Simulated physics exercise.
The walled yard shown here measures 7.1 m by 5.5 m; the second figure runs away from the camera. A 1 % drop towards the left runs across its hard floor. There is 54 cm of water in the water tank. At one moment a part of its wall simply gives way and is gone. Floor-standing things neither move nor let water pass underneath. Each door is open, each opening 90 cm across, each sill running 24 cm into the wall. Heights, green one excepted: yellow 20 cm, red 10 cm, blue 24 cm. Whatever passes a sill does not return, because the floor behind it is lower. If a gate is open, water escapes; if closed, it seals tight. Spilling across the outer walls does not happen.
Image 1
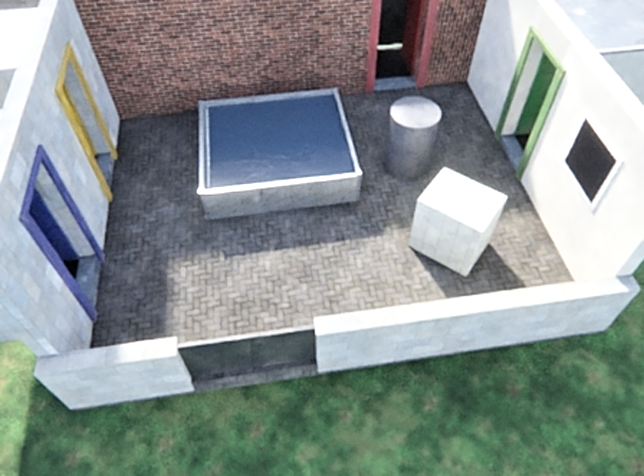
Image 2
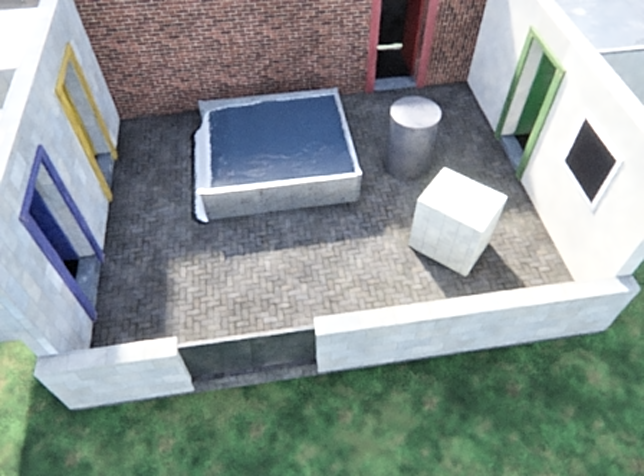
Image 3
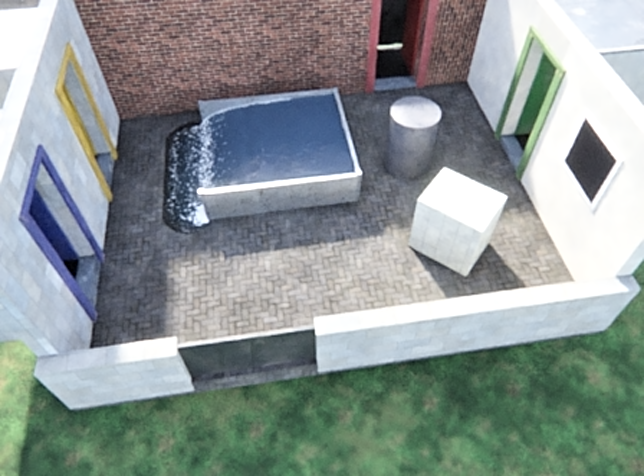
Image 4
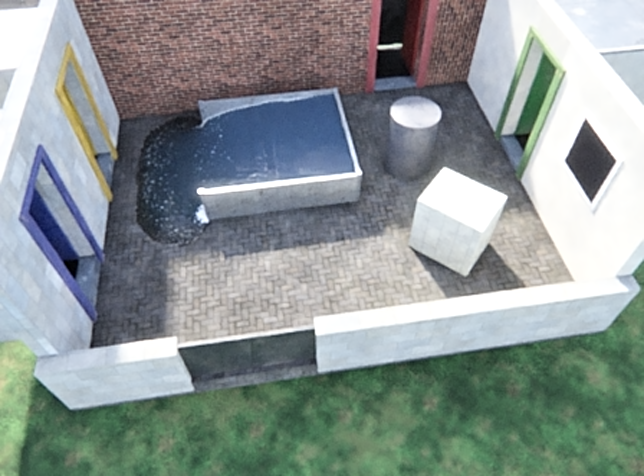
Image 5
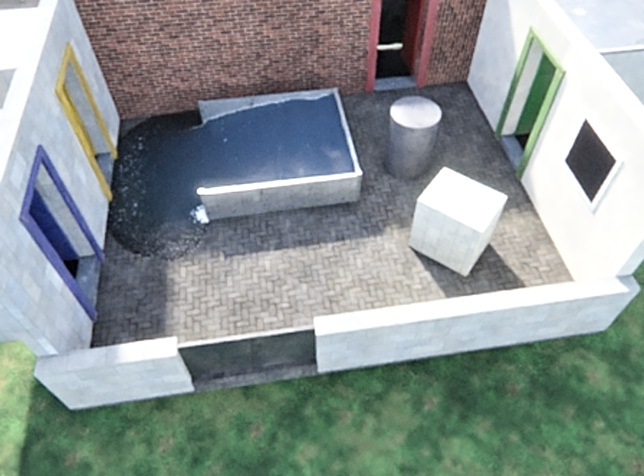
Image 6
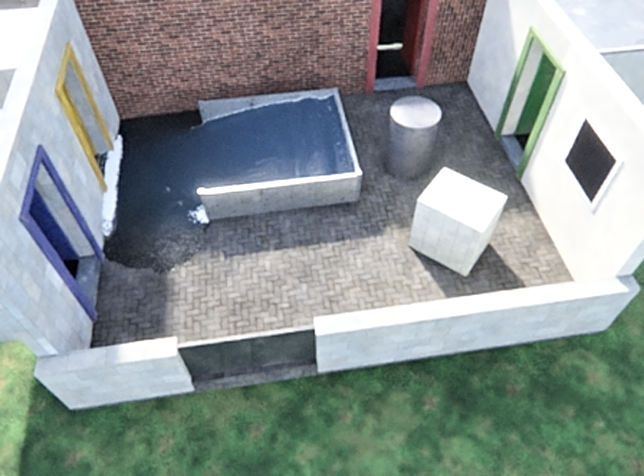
In a walled yard, water pours from a tank's open left side and spreads leftward.
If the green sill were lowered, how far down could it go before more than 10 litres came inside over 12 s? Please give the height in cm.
Down to about 6.5 cm.
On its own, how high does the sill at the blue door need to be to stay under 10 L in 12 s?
The blue door needs around 14.0 cm.
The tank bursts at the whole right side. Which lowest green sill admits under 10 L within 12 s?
About 13.5 centimetres.
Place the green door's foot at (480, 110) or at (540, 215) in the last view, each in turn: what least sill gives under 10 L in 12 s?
You'd want about 12.0 cm there first, then about 8.5 cm.
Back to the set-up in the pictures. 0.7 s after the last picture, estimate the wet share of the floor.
Around 20 per cent of the free floor.
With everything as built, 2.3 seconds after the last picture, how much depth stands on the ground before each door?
Depths in cm: Green 0, yellow 33, red 0, blue 16.
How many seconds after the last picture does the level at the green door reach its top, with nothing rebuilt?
I'd guess close to 9.0 seconds.
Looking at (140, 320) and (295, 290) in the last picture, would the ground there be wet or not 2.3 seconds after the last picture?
Taking them in turn, they come out submerged and spared.
Then, 0.7 s after the last picture water covers 20 % of the floor, deepest (42 cm) near (120, 122); it has not reached the green door.
Then, 2.3 s after the last picture water covers 35 % of the floor, deepest (36 cm) near (120, 127); it has not reached the green door.
Then, 11.3 s after the last picture water covers 100 % of the floor, deepest (13 cm) near (120, 127); 7 cm at the green door, 0 litres in over its 13 cm sill.
At the green door as built, the water peaked near 11 cm, 8.9 s after the last picture.
Run again over the same 12 s with other heights there, 16 litres in over 5.5 cm, 5 litres over 7.5 cm. The limit of 10 litres is kept from about 6.5 cm up.
